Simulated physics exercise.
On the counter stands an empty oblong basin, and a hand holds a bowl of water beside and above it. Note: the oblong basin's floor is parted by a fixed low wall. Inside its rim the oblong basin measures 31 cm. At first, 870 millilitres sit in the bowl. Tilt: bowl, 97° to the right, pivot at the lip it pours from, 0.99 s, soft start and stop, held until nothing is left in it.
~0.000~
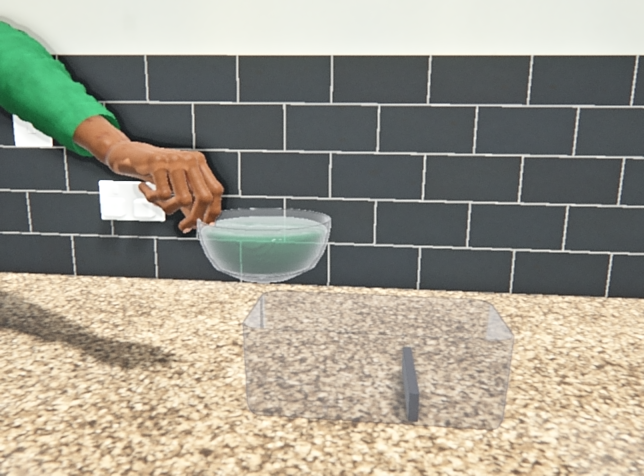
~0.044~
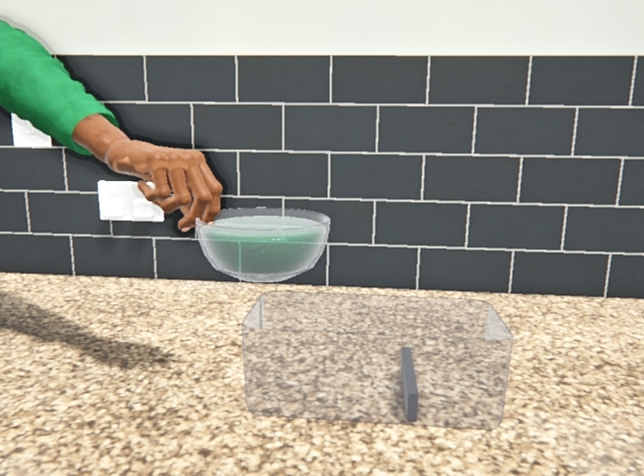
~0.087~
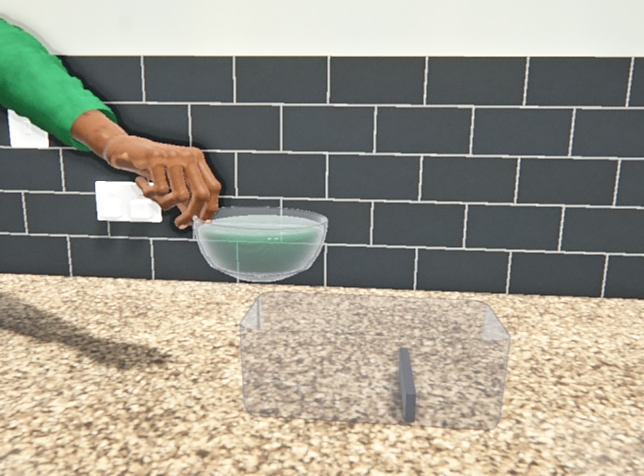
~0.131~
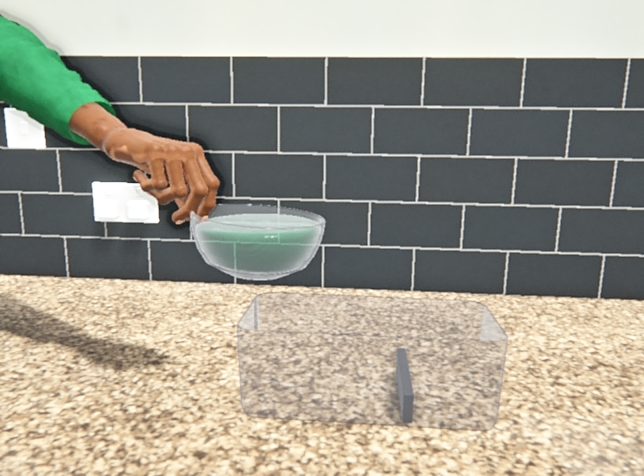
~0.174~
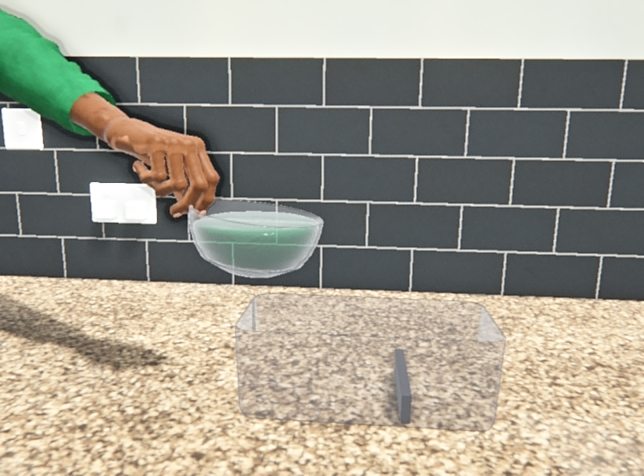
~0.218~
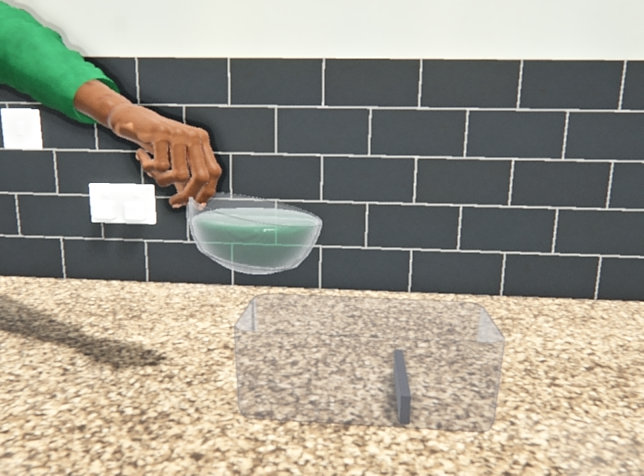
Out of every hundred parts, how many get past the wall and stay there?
About 50 out of 100.
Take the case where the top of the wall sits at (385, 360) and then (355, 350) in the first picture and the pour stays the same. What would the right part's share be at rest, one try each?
85 then 95 %.
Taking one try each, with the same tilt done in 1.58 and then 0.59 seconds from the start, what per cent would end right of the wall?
Respectively about 45 and 45 percent.
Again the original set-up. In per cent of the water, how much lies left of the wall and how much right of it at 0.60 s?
10 per cent left and 0 right, roughly.
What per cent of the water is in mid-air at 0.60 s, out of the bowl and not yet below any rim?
My guess is roughly 40 %.
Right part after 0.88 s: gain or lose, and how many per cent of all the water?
Its share decreases, some 4 in a hundred.
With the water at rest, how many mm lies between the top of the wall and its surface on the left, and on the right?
Measured: Left around 22 mm, right around 4 mm.
By 0.60 s the tilt is 64° and 51 per cent is still to pour, 10 is left of the wall and 0 right of it.
By 0.88 s the tilt is 94° and 4 per cent is still to pour, 24 is left of the wall and 54 right of it.
By 1.17 s the tilt is 97° and 0 per cent is still to pour, 43 is left of the wall and 56 right of it.
By 1.49 s the tilt is 97° and 0 per cent is still to pour, 47 is left of the wall and 51 right of it.
At rest 49 per cent lies left of the wall, 50 right of it and 1 outside.
